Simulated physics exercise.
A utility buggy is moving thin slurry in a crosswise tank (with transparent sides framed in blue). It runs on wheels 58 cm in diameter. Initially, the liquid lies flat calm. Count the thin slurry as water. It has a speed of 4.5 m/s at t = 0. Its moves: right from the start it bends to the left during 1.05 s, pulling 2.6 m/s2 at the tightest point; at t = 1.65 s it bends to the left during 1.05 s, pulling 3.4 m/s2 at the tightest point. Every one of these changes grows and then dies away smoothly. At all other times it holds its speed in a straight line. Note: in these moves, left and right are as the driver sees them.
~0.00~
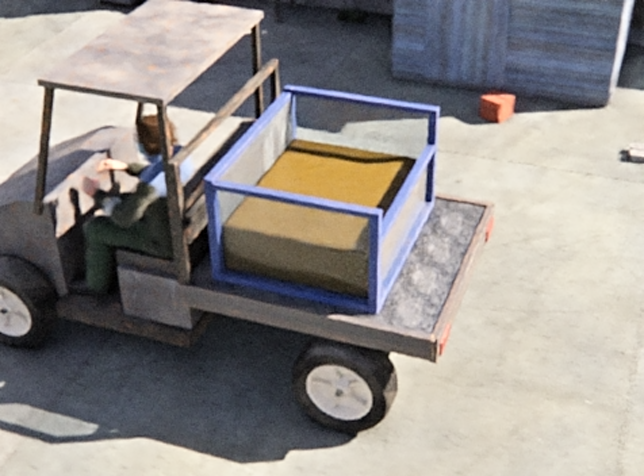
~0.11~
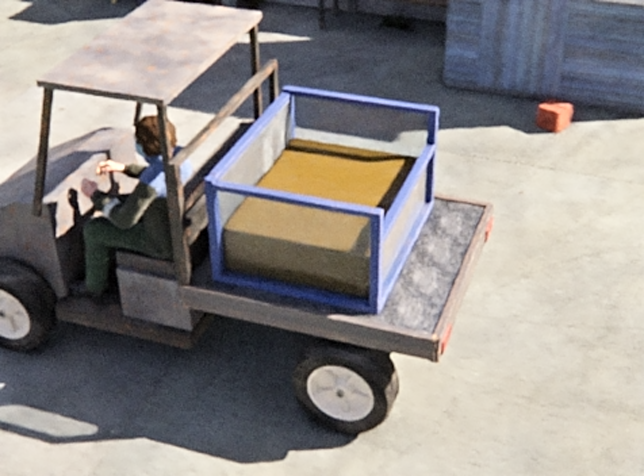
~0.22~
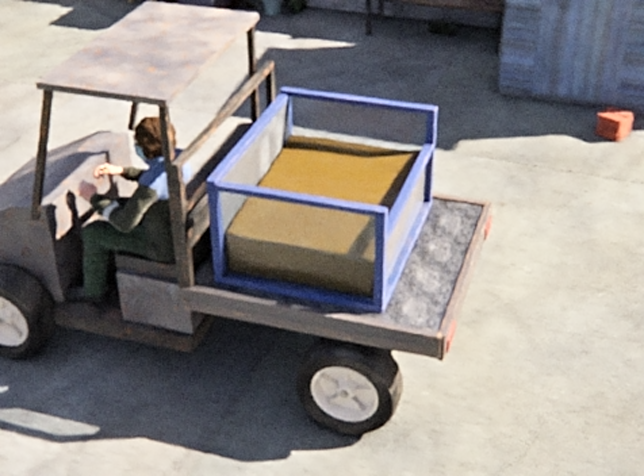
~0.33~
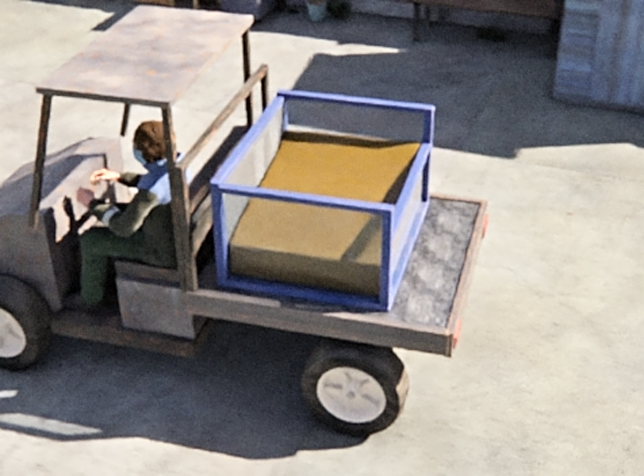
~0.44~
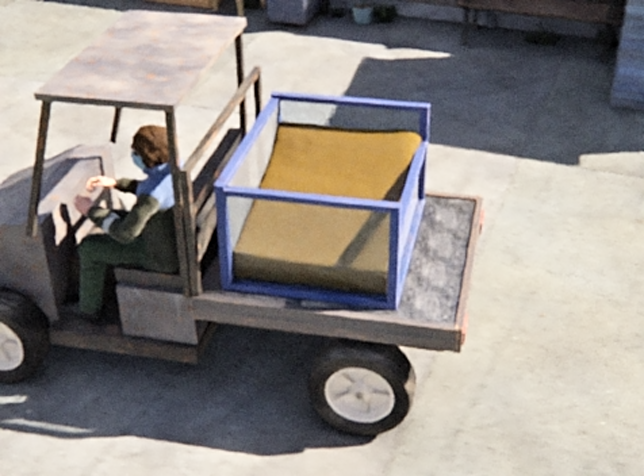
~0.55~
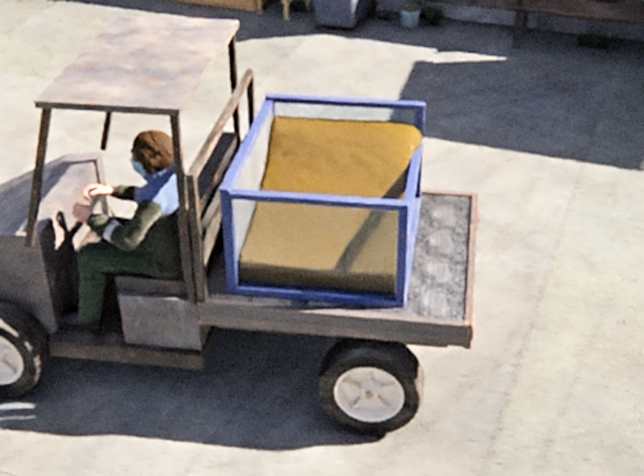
A weathered utility buggy with a flat roof drives across a sunlit concrete yard, seen from above and to one side, its front at the left. A brown-haired driver in dark green trousers grips the wheel, ahead of a blue-framed clear tank of brownish-yellow slurry. The camera follows as the buggy turns, the background slides right, a red block leaves view, and the level slurry gradually heaps towards the far side.
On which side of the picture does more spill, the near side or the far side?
Looks like it heads off from us.
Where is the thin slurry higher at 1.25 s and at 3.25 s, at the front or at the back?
It leans to the forward end, then to the rear end.
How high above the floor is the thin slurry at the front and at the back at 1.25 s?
Roughly 36 cm in front and 32 cm behind.
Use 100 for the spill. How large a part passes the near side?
Some 20 per cent of it.
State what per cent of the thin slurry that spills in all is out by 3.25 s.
Roughly 80 per cent by then.
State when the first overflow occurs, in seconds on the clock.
Around 0.9 seconds.
Then, 1.25 s in, it stands 31 cm high behind and 37 cm in front; 1 per cent has gone over the right end.
Then, 2.15 s in, it stands 36 cm high behind and 37 cm in front; 3 per cent has gone mostly over the right end, some over the near side.
Then, 3.25 s in, it stands 39 cm high behind and 27 cm in front; 16 per cent has gone over the far side and the right end, a little elsewhere.
Then, 5.68 s in, 21 per cent has gone over the far side and the right end, a little elsewhere; the near side has passed 3 per cent and the far side 9.
